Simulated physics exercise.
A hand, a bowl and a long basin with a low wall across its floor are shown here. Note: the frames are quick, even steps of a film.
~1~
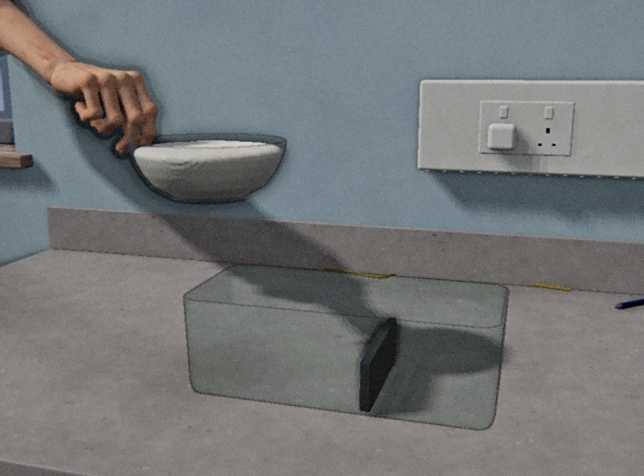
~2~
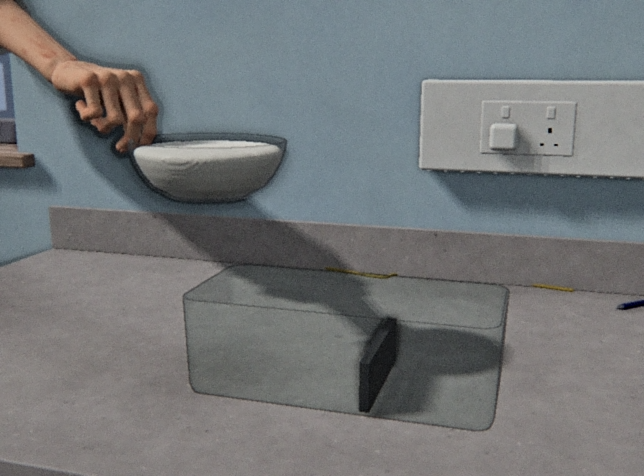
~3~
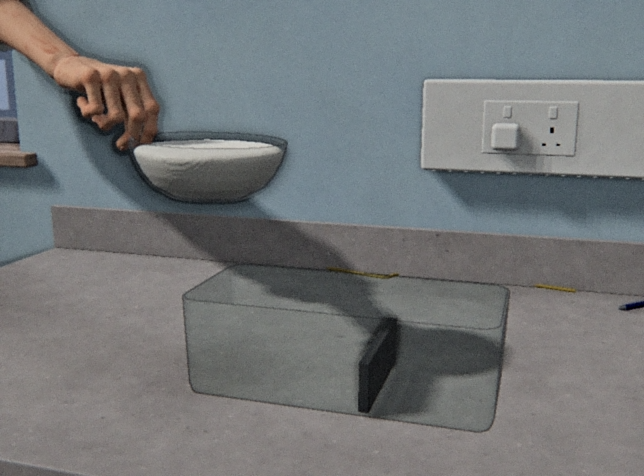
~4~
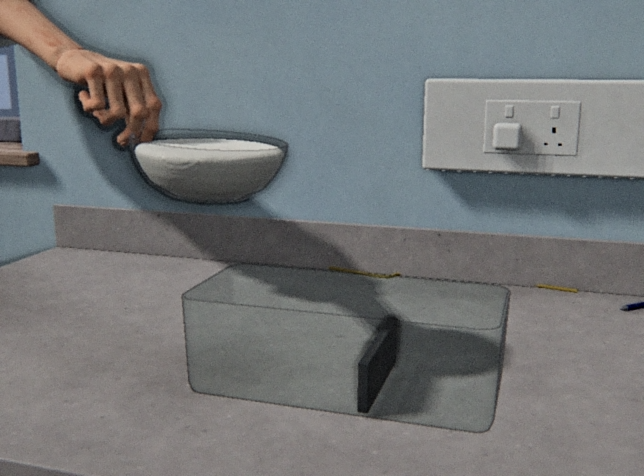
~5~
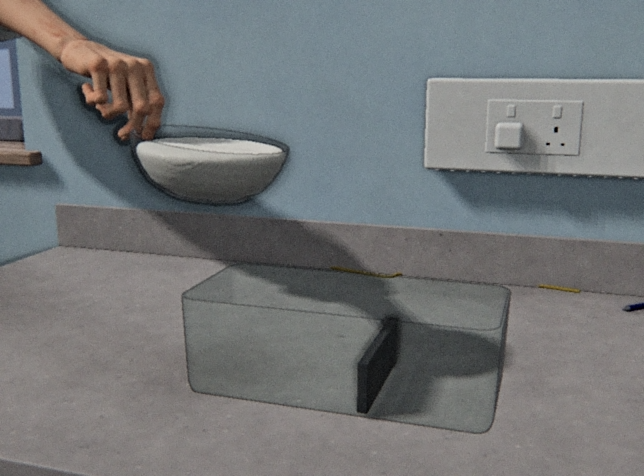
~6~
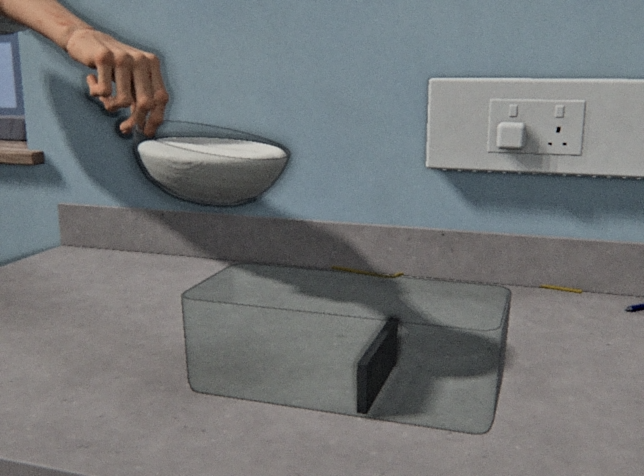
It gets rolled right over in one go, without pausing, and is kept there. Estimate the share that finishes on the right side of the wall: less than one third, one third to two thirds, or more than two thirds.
Lower than a third.
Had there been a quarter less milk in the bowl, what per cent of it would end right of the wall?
My estimate is about 5 percent.
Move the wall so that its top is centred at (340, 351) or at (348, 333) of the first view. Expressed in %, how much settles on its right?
45 per cent first, then 20 per cent.
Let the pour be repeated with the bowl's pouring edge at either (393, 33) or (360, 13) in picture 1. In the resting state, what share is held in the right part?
Estimate: 75 per cent, then 75 per cent.
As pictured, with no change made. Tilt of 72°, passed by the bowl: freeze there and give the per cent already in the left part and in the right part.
The left part holds close to 35 per cent, the right part close to 0.
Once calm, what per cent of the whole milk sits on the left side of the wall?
Share: Roughly 95 %.
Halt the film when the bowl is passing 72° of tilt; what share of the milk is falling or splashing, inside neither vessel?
Somewhere around 40 per cent of it.
A moment on, the bowl is tipped part way and 24 per cent is still to pour, 34 is left of the wall and 0 right of it.
Next, the bowl is tipped right over and 0 per cent is still to pour, 94 is left of the wall and 3 right of it.
Then the bowl is tipped right over and 0 per cent is still to pour, 94 is left of the wall and 4 right of it.
Later the bowl is tipped right over and 0 per cent is still to pour, 94 is left of the wall and 4 right of it.
In the end 94 per cent lies left of the wall, 4 right of it and 2 outside.
